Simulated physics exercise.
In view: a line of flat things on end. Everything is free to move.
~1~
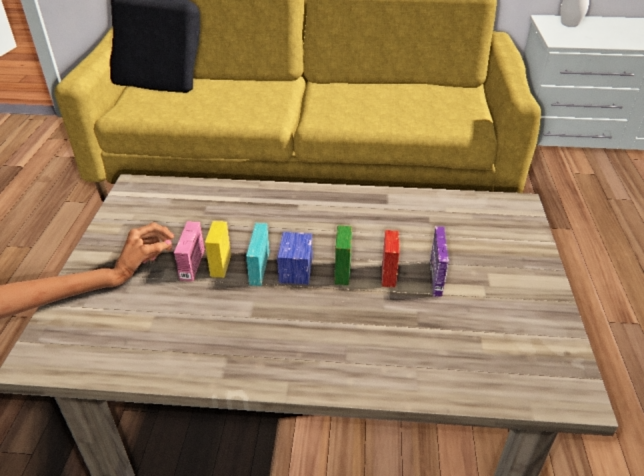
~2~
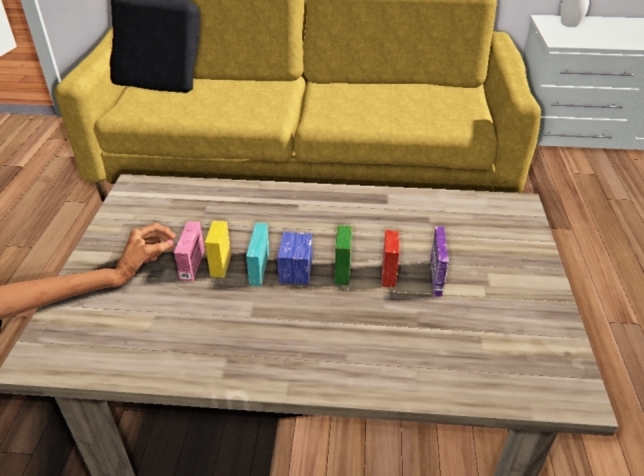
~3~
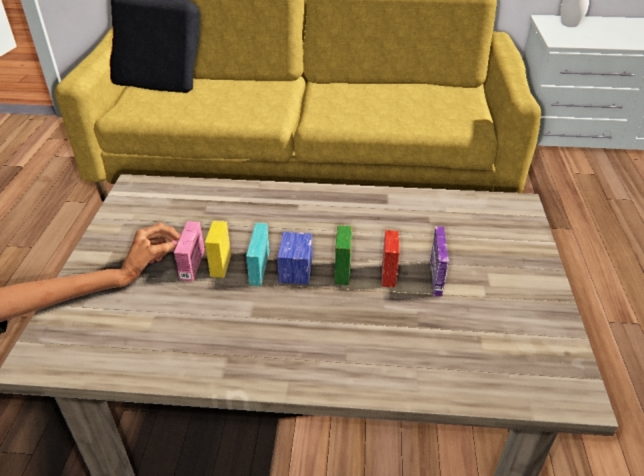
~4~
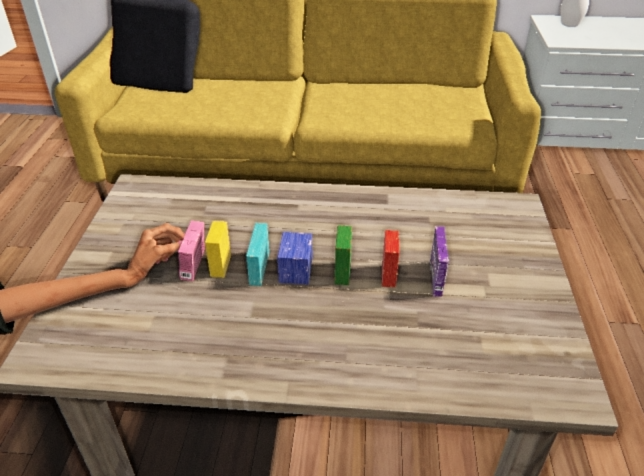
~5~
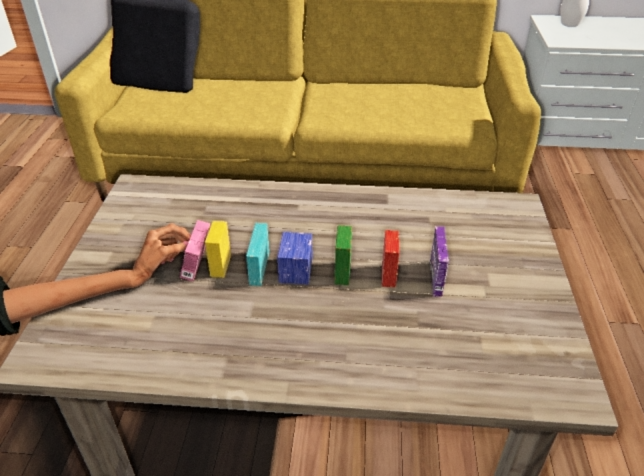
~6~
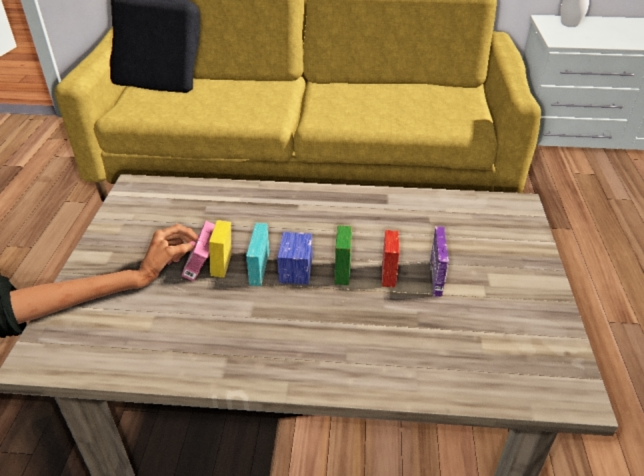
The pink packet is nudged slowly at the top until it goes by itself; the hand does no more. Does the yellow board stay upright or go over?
The yellow board topples.
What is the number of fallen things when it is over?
In all, 2.
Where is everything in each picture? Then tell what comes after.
The first picture shows yellow board (219, 250); blue block (296, 258).
The second picture shows turquoise block (259, 254); green board (343, 256).
The third picture shows blue block (296, 258); red block (391, 259).
The fourth picture shows pink packet 6° over; turquoise block (259, 254); green board (343, 255).
The fifth picture shows pink packet 16° over; blue block (296, 258); red block (391, 259).
The sixth picture shows pink packet 28° over; yellow board (221, 249) tilted by 6°; turquoise block (259, 254).
Then, 0.40 s later than the last frame, pink packet 59° over; yellow board tilted by 58° near (242, 254); turquoise block tilted by 23°.
Then, 2.10 s later than the last frame, pink packet 58° over; yellow board tilted by 68° near (240, 256); turquoise block tilted by 18°.
When it is over, lying over on the table, yellow board; the other 4 as before. End places, in pixels of the last picture, yellow board near (238, 262).
